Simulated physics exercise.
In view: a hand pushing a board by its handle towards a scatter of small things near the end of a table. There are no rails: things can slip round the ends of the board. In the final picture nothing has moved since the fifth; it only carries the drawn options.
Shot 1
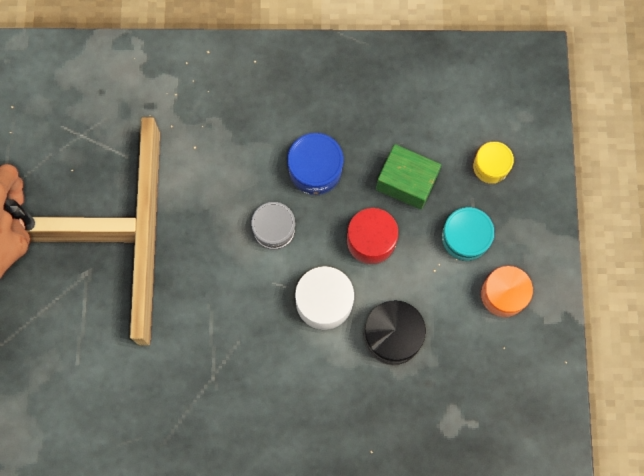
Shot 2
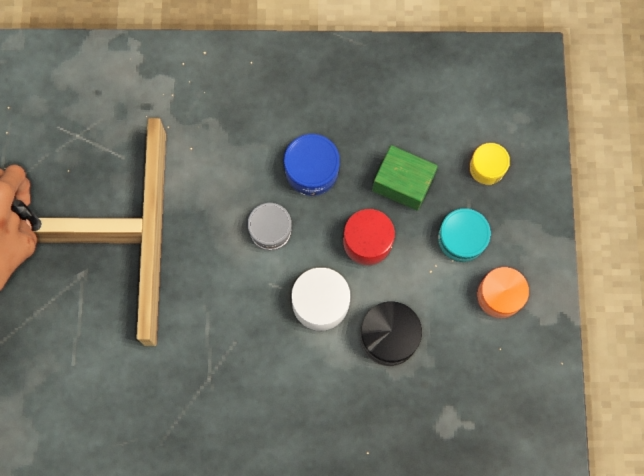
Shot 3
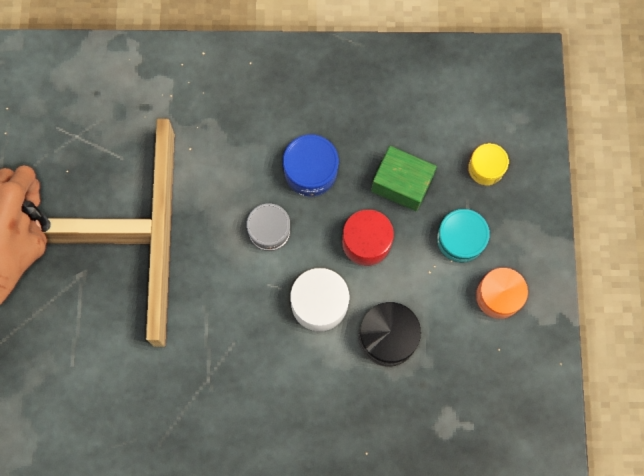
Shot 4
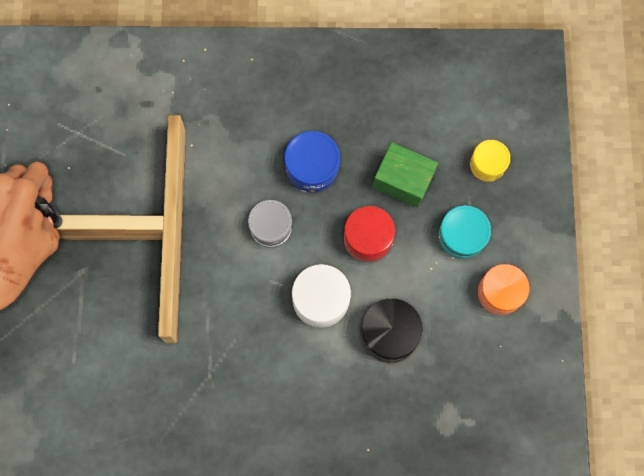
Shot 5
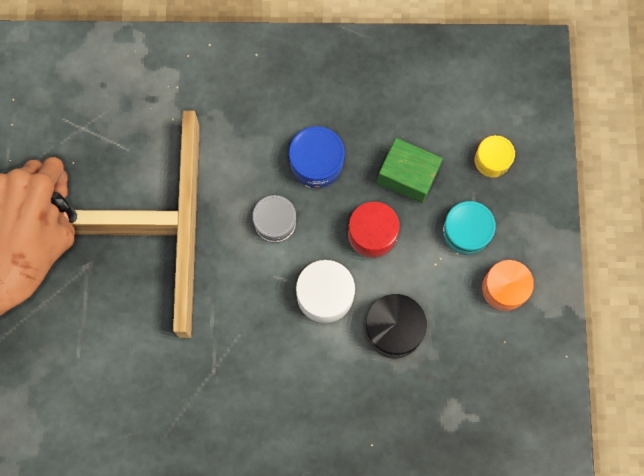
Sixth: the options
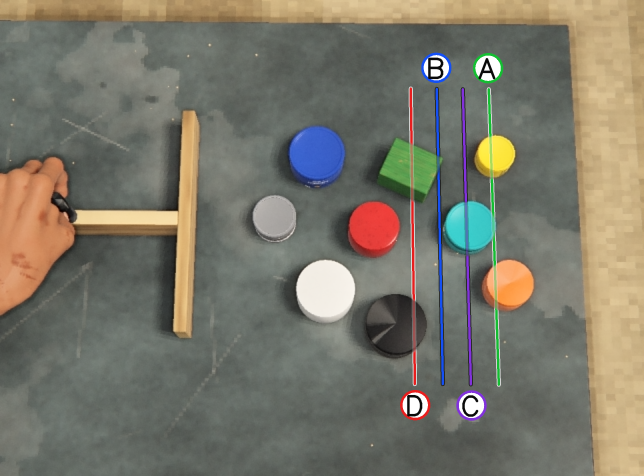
A hand at the left edge grips the handle of a T-shaped wooden board on a scuffed dark grey tabletop, seen from above with pale flooring beyond. To the right sit a blue tub, green block, yellow, teal and orange tubs, with grey, red, white and black round pieces. The hand pushes the board slowly rightward a short way, touching nothing, while the view wavers slightly.
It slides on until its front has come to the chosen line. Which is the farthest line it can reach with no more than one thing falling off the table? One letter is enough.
Up to line A.
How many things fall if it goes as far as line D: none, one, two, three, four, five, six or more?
In all, none.
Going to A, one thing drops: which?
The turquoise tub.
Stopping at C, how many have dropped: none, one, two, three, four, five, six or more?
The count is none.
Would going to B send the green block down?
By then, no.
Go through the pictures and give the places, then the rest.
Red pot (373, 236); grey tin (274, 226); blue tub (315, 165), in the first picture.
Board (148, 226); yellow tub (490, 164), in the second picture.
Board (158, 226); black tin (390, 335), in the third picture.
Board (170, 223); green block (405, 175), in the fourth picture.
Board (184, 218); red pot (374, 230); grey tin (275, 219); blue tub (317, 158), in the fifth picture.
On the copy, A at (494, 232); B at (440, 231); C at (467, 231); D at (413, 231).
On A. First, board (296, 219); blue tub (331, 158); white tin (331, 292).
Then, board (407, 219); yellow tub (509, 148); turquoise tub (511, 229).
Finally, board (495, 220); turquoise tub over the edge; green block (574, 178); one fallen.
By contrast, B is within the limit but short; C is within the limit but short; D is within the limit but short.
